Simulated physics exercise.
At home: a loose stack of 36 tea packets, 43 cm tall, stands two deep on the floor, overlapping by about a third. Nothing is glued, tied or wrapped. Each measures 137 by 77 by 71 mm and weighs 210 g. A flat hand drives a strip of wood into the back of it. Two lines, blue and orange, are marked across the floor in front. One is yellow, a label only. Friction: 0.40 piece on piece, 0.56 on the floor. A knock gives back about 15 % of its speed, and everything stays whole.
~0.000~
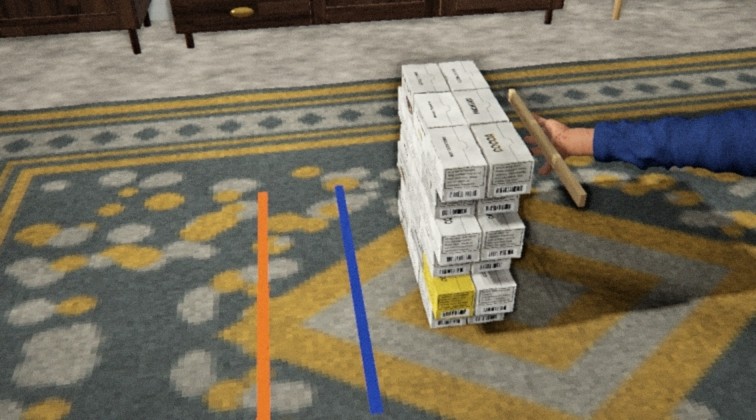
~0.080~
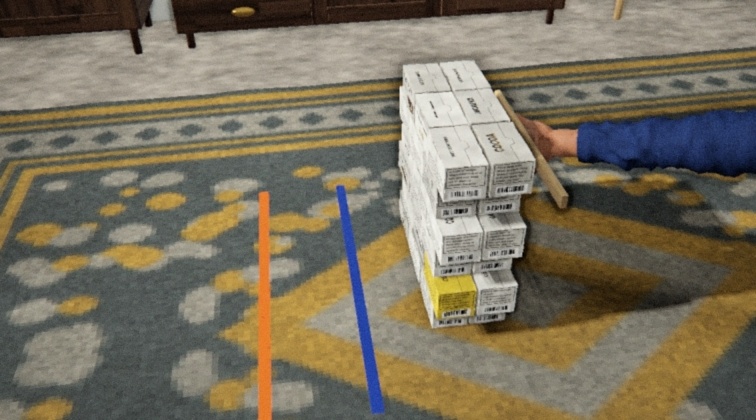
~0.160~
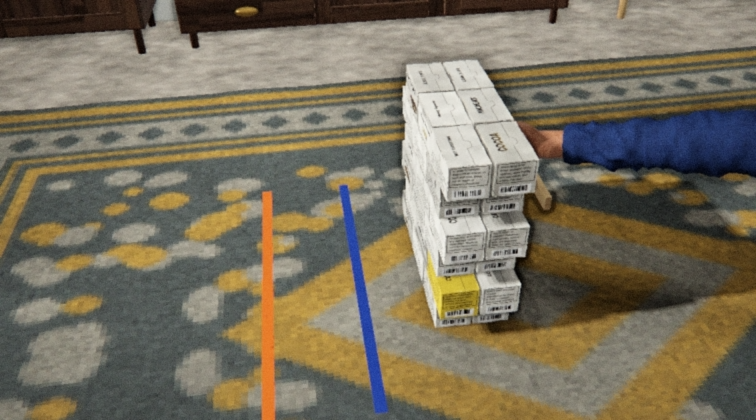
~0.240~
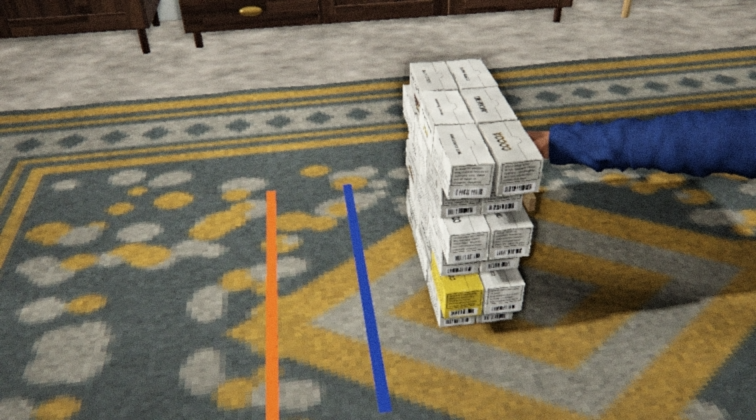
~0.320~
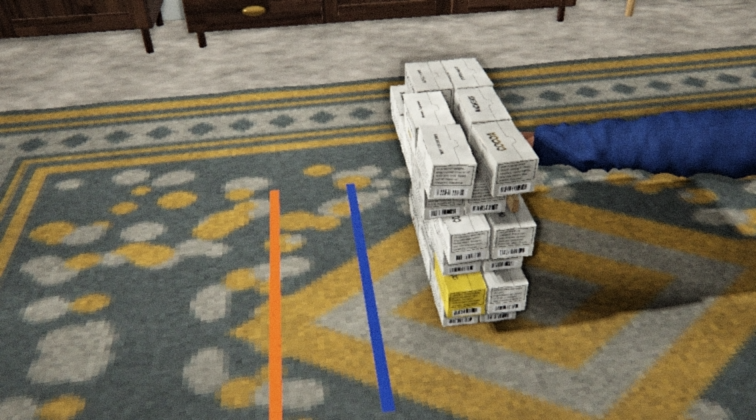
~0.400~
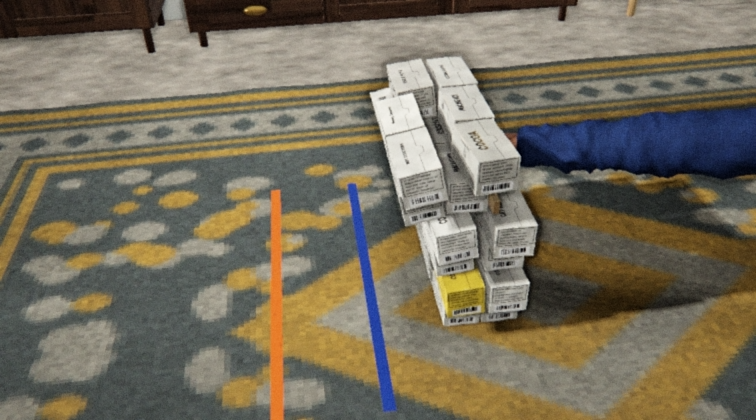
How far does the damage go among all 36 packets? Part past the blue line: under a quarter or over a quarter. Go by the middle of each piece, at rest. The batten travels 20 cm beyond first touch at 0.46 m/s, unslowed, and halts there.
Ending past the blue line: More than a quarter.
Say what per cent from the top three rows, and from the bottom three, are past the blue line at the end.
Top 70, bottom 20 per cent.
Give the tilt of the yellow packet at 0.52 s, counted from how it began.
Roughly 0°.
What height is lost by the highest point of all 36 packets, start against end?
Some 14 cm lower.
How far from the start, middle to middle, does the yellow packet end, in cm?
Moved: Yellow 0.
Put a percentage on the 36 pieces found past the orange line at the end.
About 15 per cent.
By 0.52 s, 2 of the 36 packets past the blue line.
By 0.66 s, 8 of the 36 packets past the blue line.
By 0.90 s, 15 of the 36 packets past the blue line.
When it is over (1.7 s), 16 of the 36 packets past the blue line; yellow packet moved 9 mm. That is 44 per cent. In pixels of the last frame, middles, yellow packet near (458, 282).
